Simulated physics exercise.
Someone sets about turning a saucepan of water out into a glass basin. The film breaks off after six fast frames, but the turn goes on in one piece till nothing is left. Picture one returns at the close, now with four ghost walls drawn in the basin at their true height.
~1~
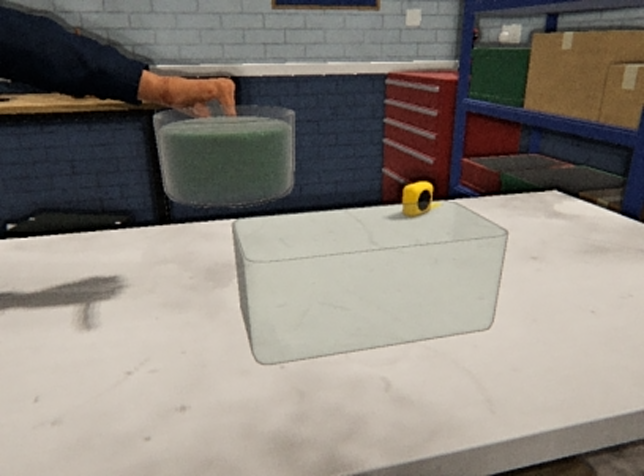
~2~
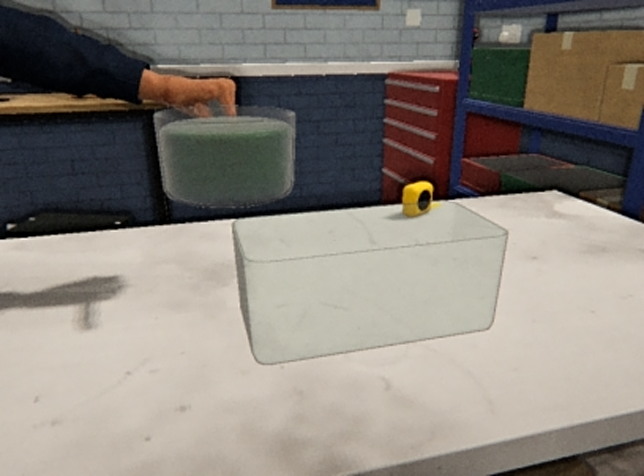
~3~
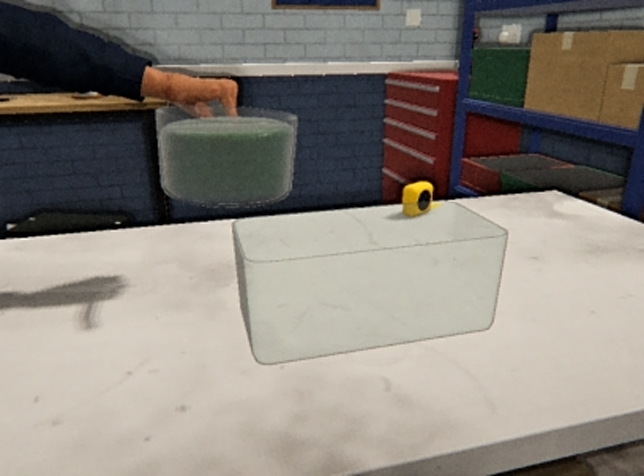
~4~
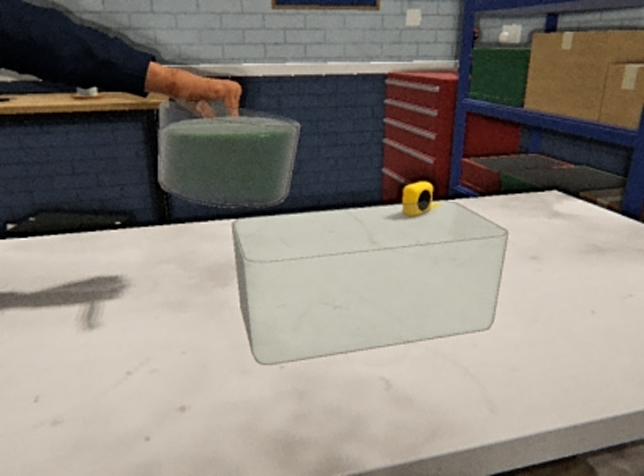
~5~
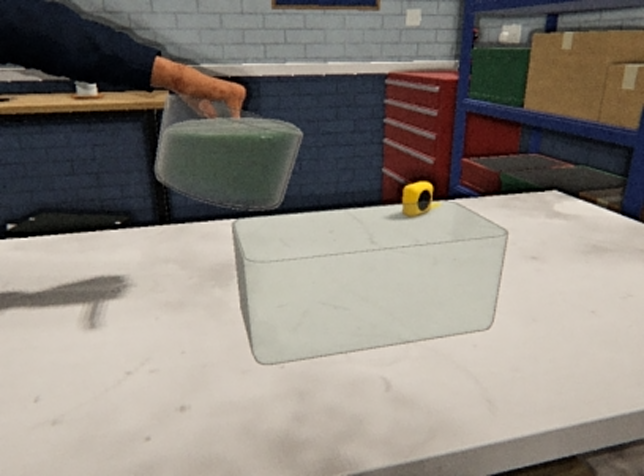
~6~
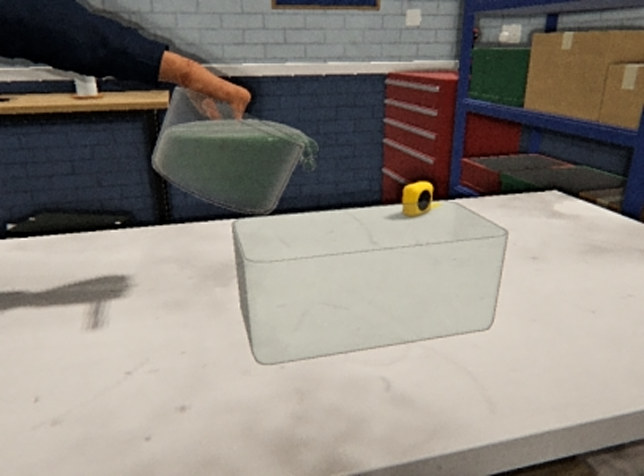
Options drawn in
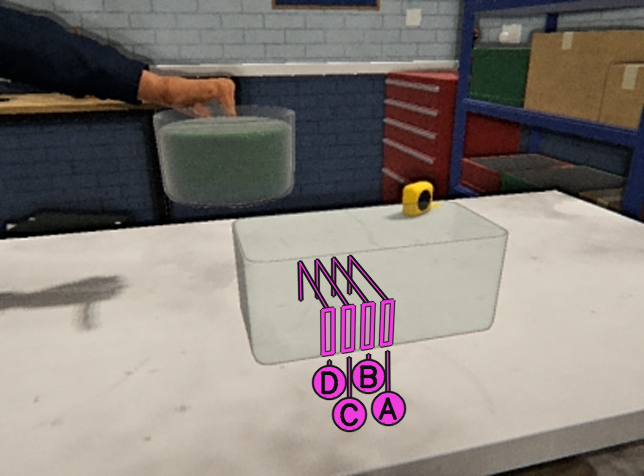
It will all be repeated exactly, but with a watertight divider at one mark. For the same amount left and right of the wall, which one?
B beats the others.
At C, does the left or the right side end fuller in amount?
The right side.
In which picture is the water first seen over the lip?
In picture 5.
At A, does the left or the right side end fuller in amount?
The left one.
On the marked copy, A at (387, 351); B at (368, 354); C at (349, 358); D at (329, 361).
If A is chosen, about 80 % ends left of the wall and 19 % right of it.
If B is chosen, about 48 % ends left of the wall and 52 % right of it.
If C is chosen, about 28 % ends left of the wall and 72 % right of it.
If D is chosen, about 10 % ends left of the wall and 90 % right of it.
